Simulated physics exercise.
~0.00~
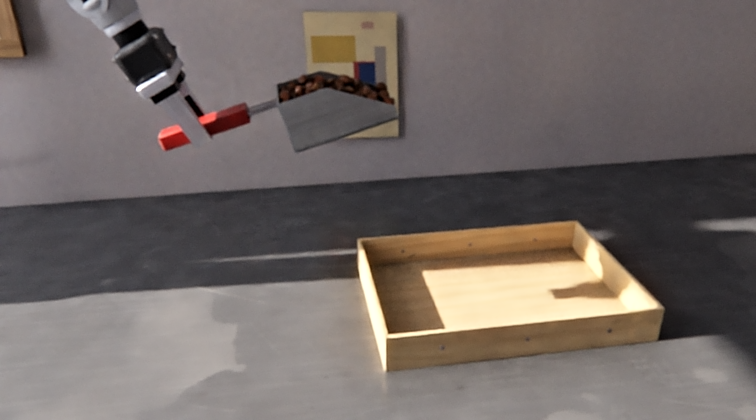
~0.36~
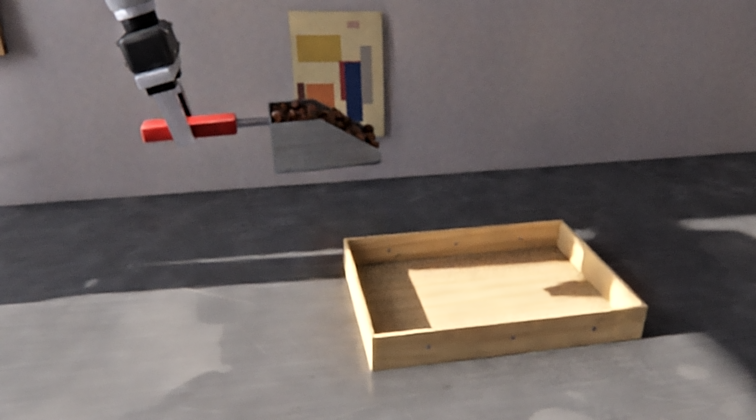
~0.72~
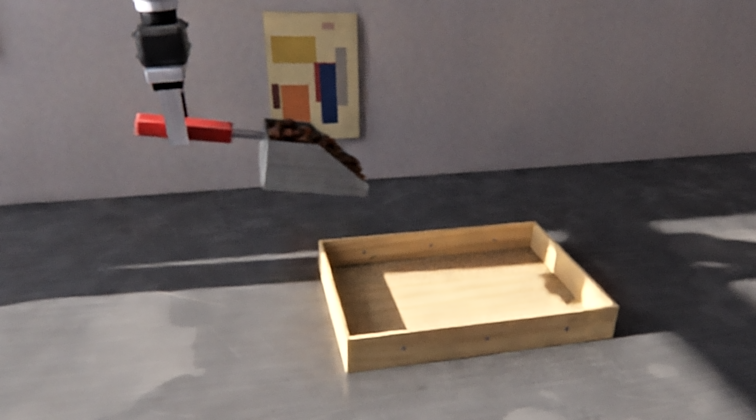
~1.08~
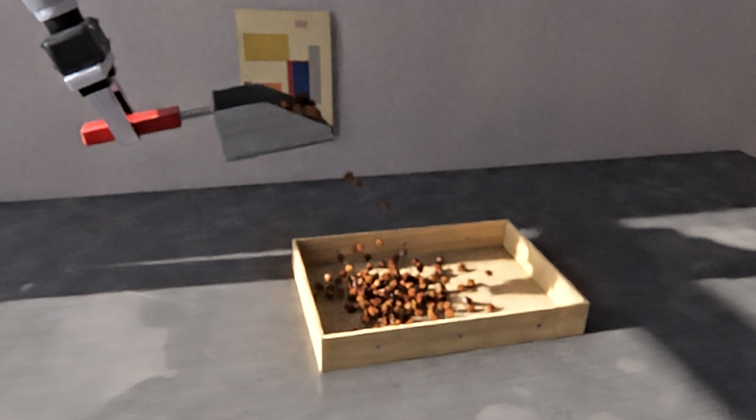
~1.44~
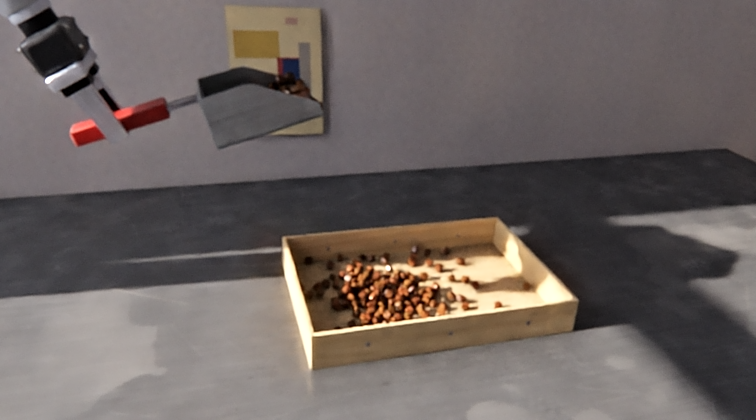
The clip shows a robot arm tipping a red-handled scoop of brown pellets forward above a wooden tray, then tilting it back after many pellets spill out. Most of the pellets end up scattered in the tray, while some remain in the raised scoop.
